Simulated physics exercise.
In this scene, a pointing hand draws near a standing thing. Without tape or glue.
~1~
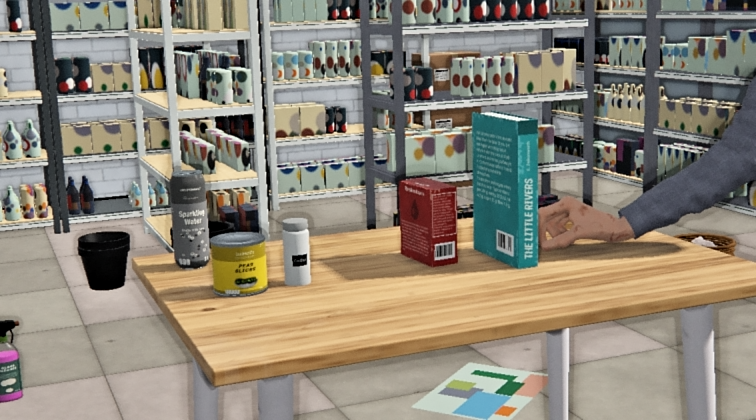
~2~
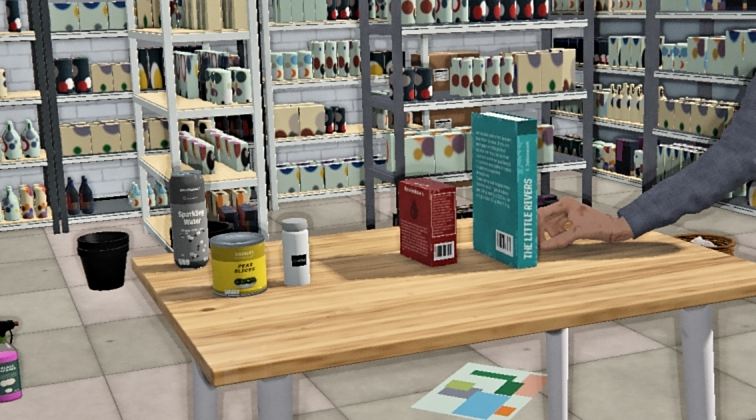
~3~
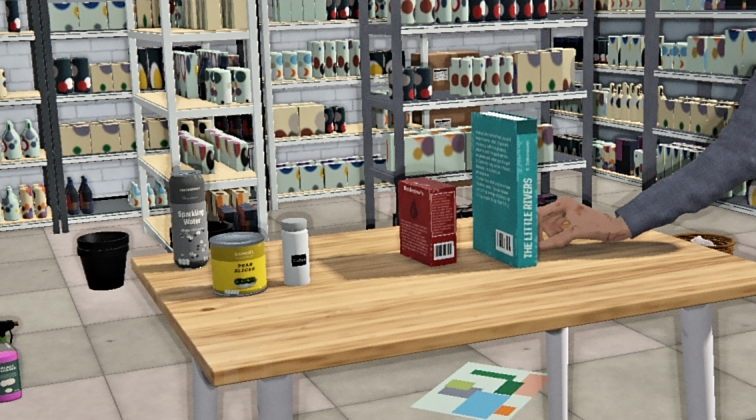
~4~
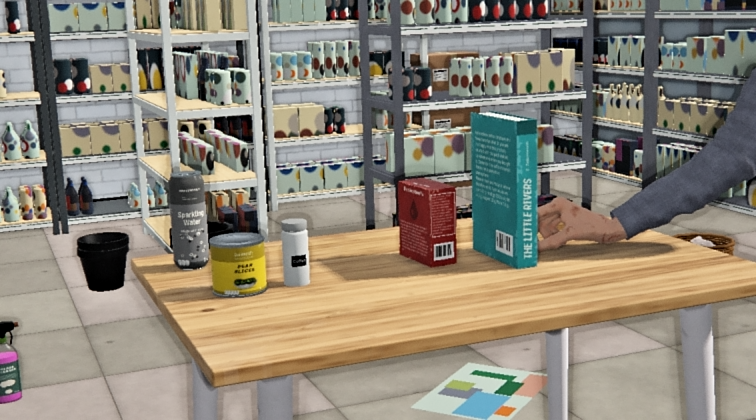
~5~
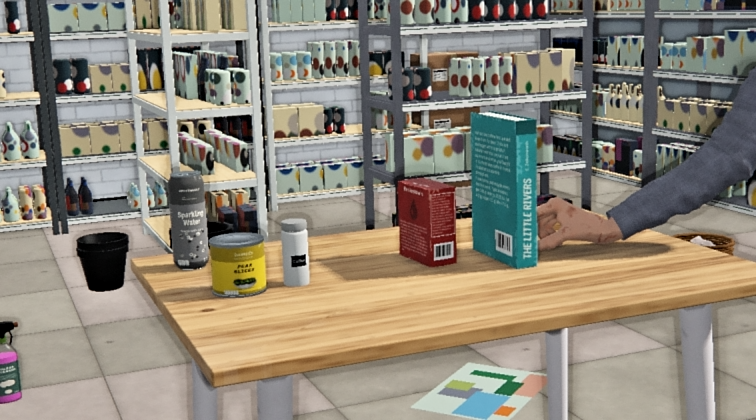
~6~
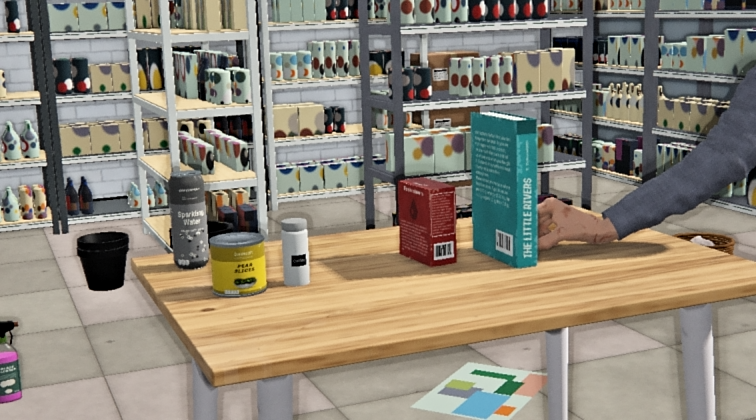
A hand stays almost still beside a standing turquoise book on a wooden table.
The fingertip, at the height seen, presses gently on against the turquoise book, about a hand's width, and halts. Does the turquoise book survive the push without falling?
It will stay on its base.
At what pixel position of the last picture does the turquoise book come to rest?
Around (438, 194).
Then, 0.30 s after the last picture, turquoise book slid a little near (489, 188).
Then, 0.70 s after the last picture, turquoise book slid a little near (466, 191).
Then, 0.90 s after the last picture, turquoise book slid a little near (453, 192).
Then, 1.10 s after the last picture, turquoise book slid about its own width near (439, 194).
At rest, moved from the start, turquoise book. Seen from the same camera at the end, turquoise book near (438, 194).
